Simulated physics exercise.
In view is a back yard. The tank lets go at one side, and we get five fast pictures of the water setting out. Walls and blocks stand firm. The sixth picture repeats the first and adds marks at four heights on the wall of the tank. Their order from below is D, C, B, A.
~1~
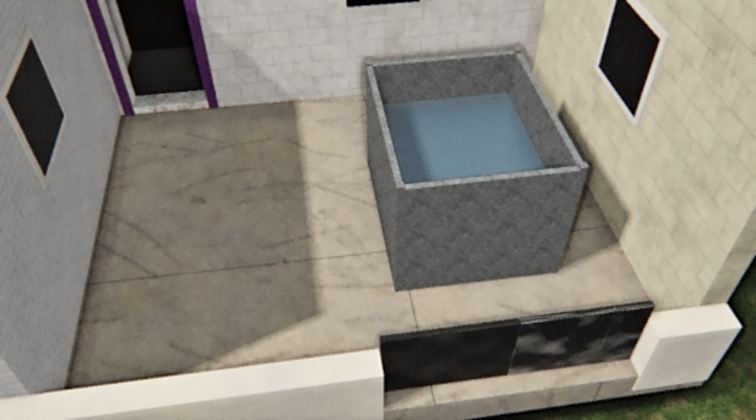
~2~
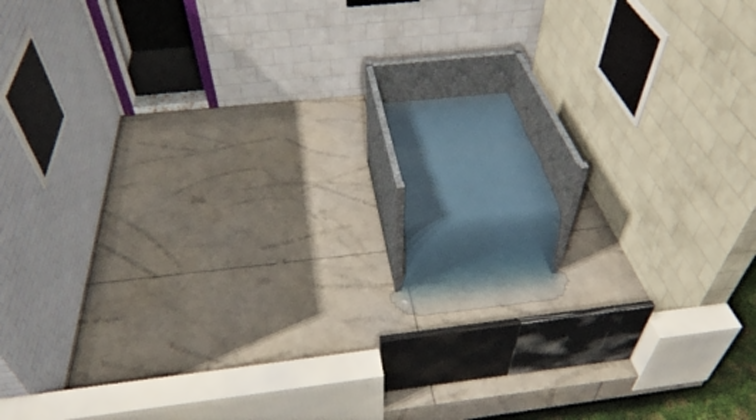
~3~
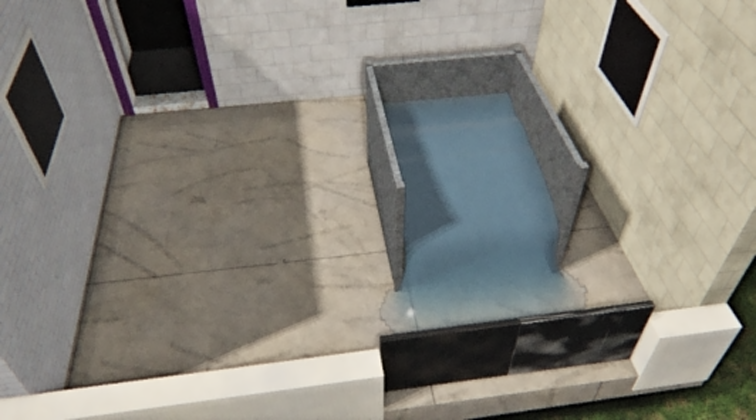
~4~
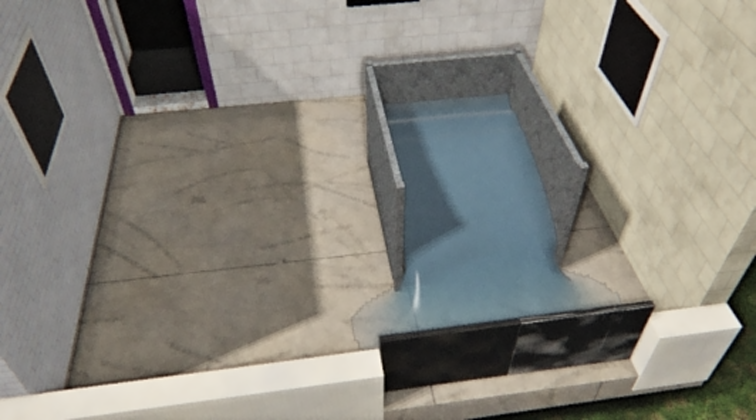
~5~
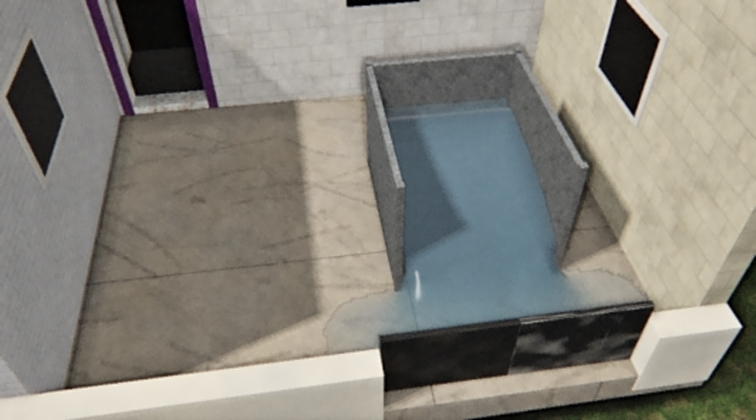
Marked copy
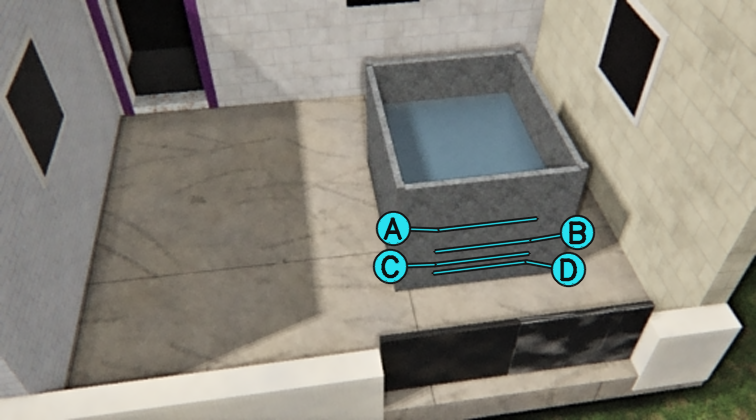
A back yard with pale, cracked paving is seen from above at a slant, and the view stays still. A grey stone tank of blue water stands right of centre between light brick walls, with a purple-framed doorway at the upper left and a shut black gate in the low white front wall. The tank's near side disappears, and water pours forward onto the paving, reaches the gate and spreads sideways, mostly left.
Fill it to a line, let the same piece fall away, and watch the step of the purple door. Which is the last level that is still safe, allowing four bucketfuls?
That is mark B.
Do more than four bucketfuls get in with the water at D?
No, not at all.
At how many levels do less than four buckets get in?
Three of the four.
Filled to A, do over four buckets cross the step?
Yes.
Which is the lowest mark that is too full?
That is mark A.
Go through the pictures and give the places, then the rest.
Water in the tank at rest, its middle at (462, 150); foot of the purple doorway at (172, 111); shut gate at (516, 327), in the first frame.
In the second frame, 2 % of the ground under water, visible out to (409, 277).
In the third frame, 5 % of the ground under water, visible out to (417, 274).
In the fourth frame, 11 % of the ground under water, visible out to (402, 283).
In the fifth frame, 13 % of the ground under water, visible out to (570, 277).
In cyan, A at (487, 224); B at (483, 245); C at (481, 259); D at (480, 267); from the bottom up D, C, B, A.
If A is chosen, about 11 bucketfuls get in.
If B is chosen, a bucket or two gets in.
If C is chosen, nothing gets over.
If D is chosen, nothing gets over.
